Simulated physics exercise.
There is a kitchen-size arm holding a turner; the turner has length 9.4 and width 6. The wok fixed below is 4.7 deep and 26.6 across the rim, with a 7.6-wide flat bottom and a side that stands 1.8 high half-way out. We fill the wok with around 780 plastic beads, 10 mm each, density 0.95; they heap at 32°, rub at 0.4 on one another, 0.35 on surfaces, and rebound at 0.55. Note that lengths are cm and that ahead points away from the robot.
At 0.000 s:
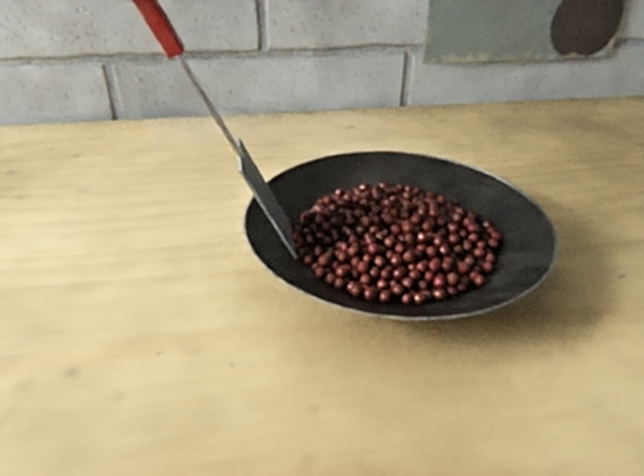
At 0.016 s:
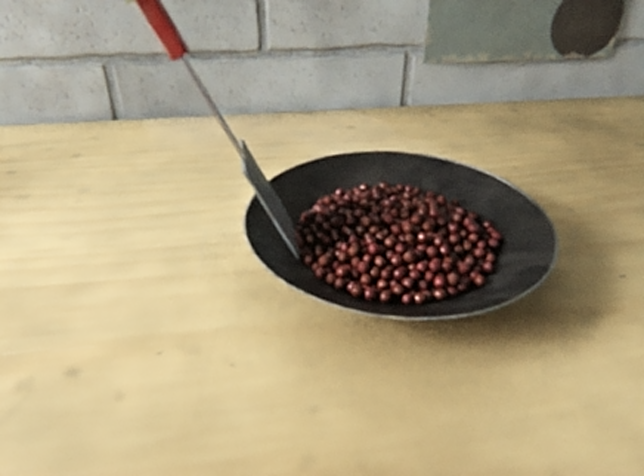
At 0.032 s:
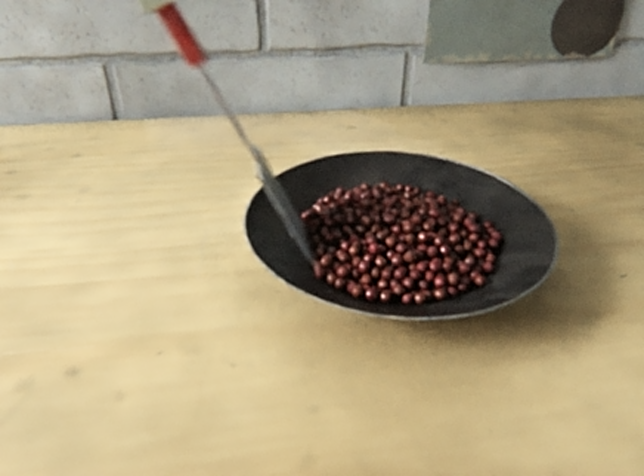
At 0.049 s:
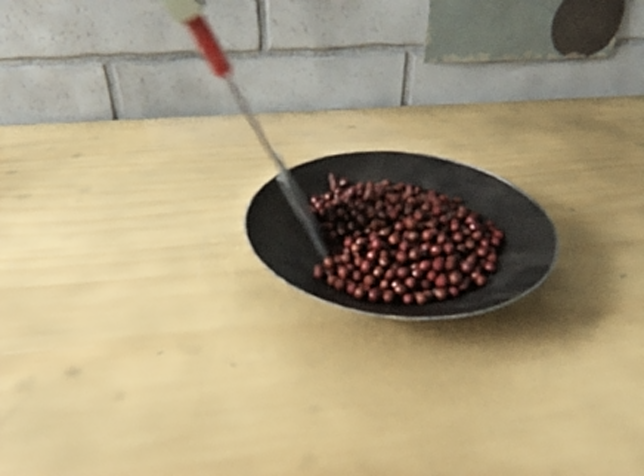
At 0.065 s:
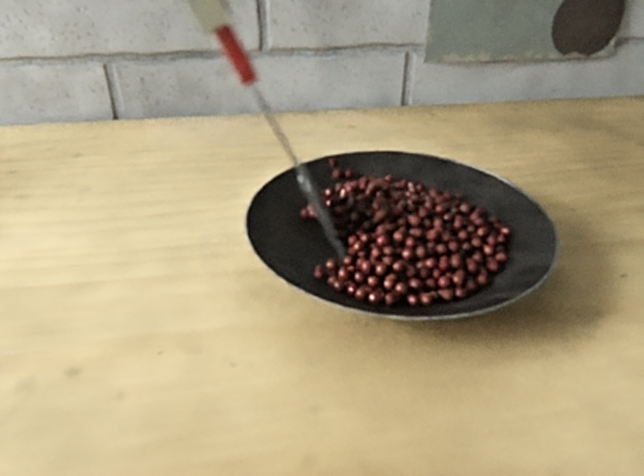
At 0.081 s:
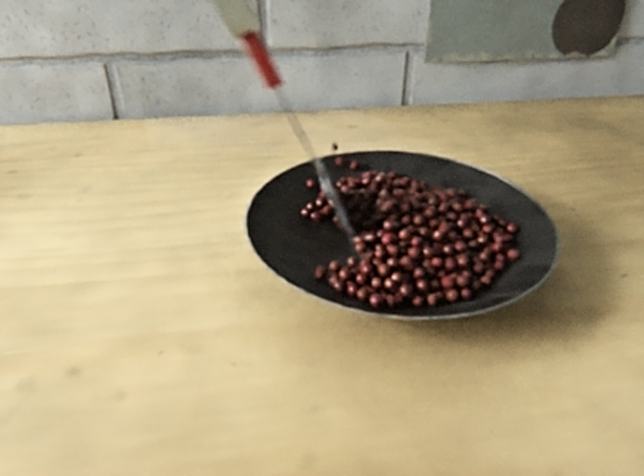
A pale wooden tabletop in front of a whitish block wall is seen from slightly above by a camera that stays still. A dark, shallow wok holds a heap of shiny dark-red beads, with a red-handled metal turner at its left side and a grey-green panel on the wall at upper right. The turner barely shifts at first, then sweeps rightward into the beads, pushing them and scattering some toward the back rim.
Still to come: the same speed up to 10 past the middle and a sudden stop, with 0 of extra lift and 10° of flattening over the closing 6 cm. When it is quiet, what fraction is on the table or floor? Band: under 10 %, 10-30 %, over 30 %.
Over 30 %.
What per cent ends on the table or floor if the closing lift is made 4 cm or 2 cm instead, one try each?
It comes to around 35 per cent on the first try and around 40 per cent on the second.
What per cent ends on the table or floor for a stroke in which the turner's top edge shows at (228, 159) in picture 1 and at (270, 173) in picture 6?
About 25 per cent.
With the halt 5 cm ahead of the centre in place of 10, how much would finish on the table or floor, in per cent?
Roughly 15 %.
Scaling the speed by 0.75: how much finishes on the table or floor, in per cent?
Roughly 30 percent ends on the table or floor.
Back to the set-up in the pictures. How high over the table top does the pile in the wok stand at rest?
Close to 5.0 centimetres high.
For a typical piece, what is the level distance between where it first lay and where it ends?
Near 6 cm, measured level.
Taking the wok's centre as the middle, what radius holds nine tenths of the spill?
Distance: Approx. 55 cm.
After 0.12 s, sloping 65°, highest piece 8 above the table; 775 in the wok, 2 on the blade or in flight.
After 0.16 s, sloping 62°, highest piece 9 above the table; 775 in the wok, 2 on the blade or in flight.
After 0.38 s, sloping 55°, highest piece 6 above the table; 464 in the wok, 311 on the table or floor, 2 on the blade or in flight.
After 1.43 s, sloping 55°, highest piece 5 above the table; 462 in the wok, 315 on the table or floor.
In the end, 462 in the wok, 315 on the table or floor. That is 41 % on the table or floor.
